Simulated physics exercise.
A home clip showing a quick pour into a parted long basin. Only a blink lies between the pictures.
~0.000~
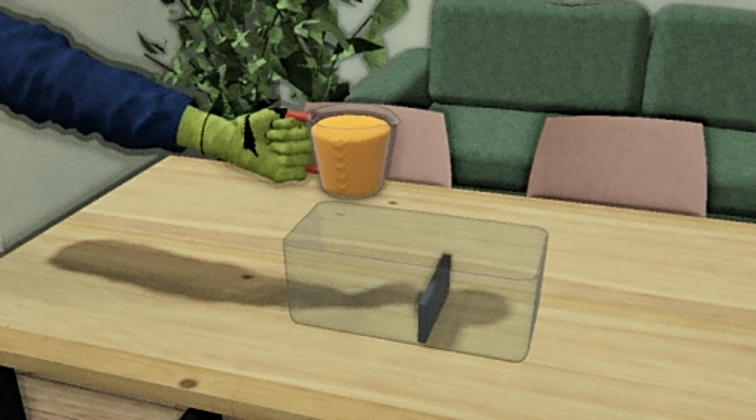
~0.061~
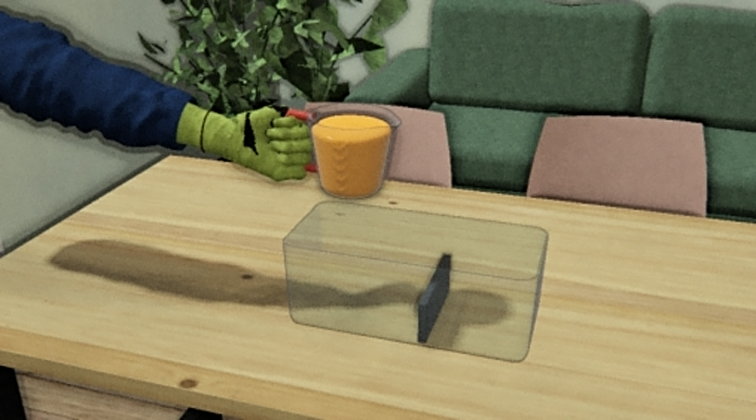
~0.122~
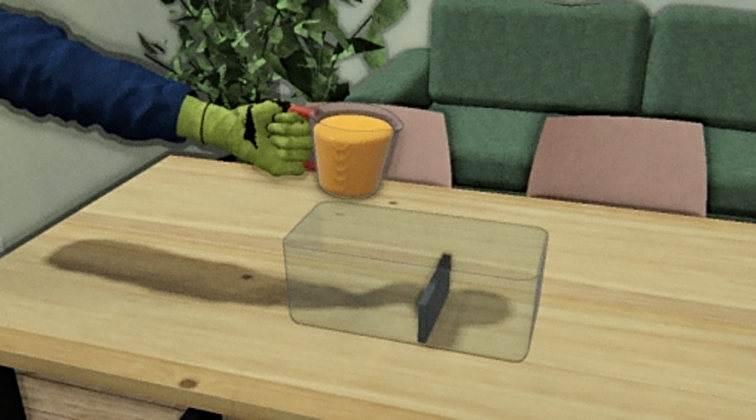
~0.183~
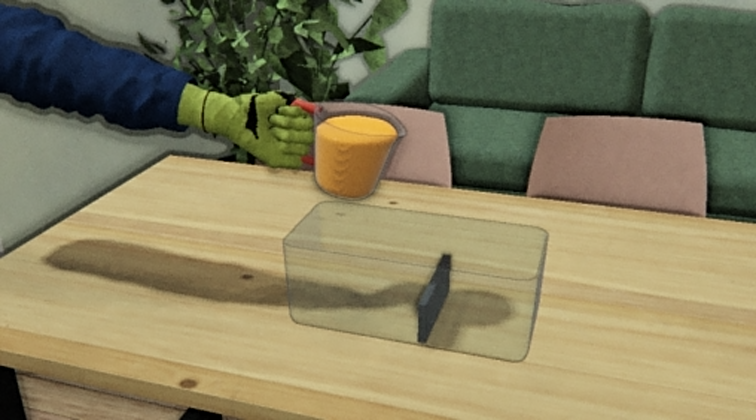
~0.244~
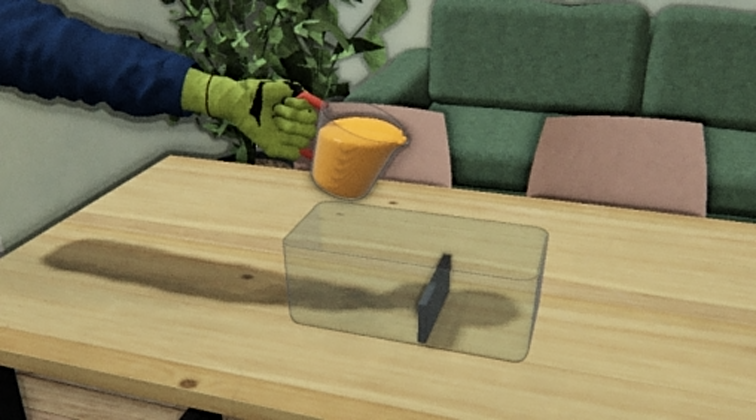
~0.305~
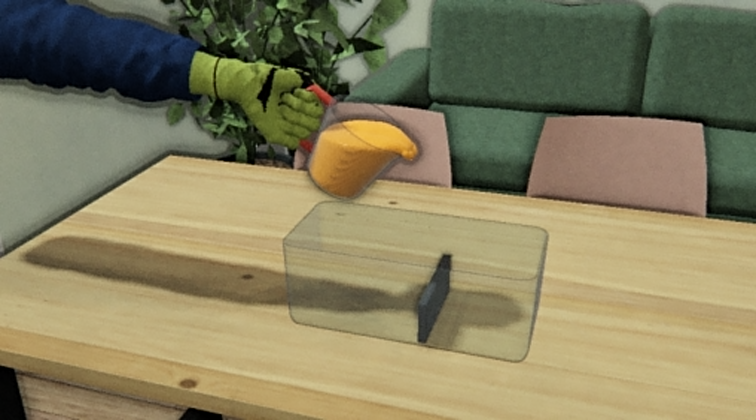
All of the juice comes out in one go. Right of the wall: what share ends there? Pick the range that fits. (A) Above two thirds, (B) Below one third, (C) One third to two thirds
C, one third to two thirds.
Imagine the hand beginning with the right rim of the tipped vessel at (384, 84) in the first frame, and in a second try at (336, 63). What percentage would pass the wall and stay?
First about 30, then 5 per cent.
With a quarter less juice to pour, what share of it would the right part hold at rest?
Near 25 %.
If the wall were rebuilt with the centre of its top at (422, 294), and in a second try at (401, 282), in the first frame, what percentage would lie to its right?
Respectively 75 and 95 per cent, approximately.
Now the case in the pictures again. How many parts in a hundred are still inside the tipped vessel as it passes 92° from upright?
It still holds around 45 per cent there.
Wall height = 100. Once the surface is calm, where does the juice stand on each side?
Close to 20 for the left and 20 for the right.
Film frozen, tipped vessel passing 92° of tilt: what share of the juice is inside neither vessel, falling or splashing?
I'd put it at roughly 25 percent of it.
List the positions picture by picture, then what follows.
In the first picture, it leans 0°; its right rim is at (400, 122); the juice meets the walls at (316, 123) and (391, 129); the long basin's rim runs from (302, 222) to (543, 255); the wall's top is at (436, 279).
In the second picture, it leans 1°; its right rim is at (401, 123); the juice meets the walls at (316, 122) and (392, 130).
In the third picture, it leans 6°; its right rim is at (403, 127); the juice meets the walls at (319, 121) and (393, 132).
In the fourth picture, it leans 12°; its right rim is at (406, 134); the juice meets the walls at (321, 122) and (398, 134).
In the fifth picture, it leans 21°; its right rim is at (409, 143); the juice meets the walls at (323, 126) and (406, 137).
In the sixth picture, it leans 32°; its right rim is at (411, 154); the juice meets the walls at (324, 129) and (408, 144); 2 per cent is over the edge.
After 0.62 s the tilt is 92° and 43 per cent is still to pour, 6 is left of the wall and 28 right of it.
After 0.85 s the tilt is 111° and 4 per cent is still to pour, 48 is left of the wall and 44 right of it.
After 1.09 s the tilt is 111° and 0 per cent is still to pour, 55 is left of the wall and 44 right of it.
After 1.35 s the tilt is 111° and 0 per cent is still to pour, 55 is left of the wall and 44 right of it.
In the end 55 per cent lies left of the wall, 44 right of it and 1 outside.
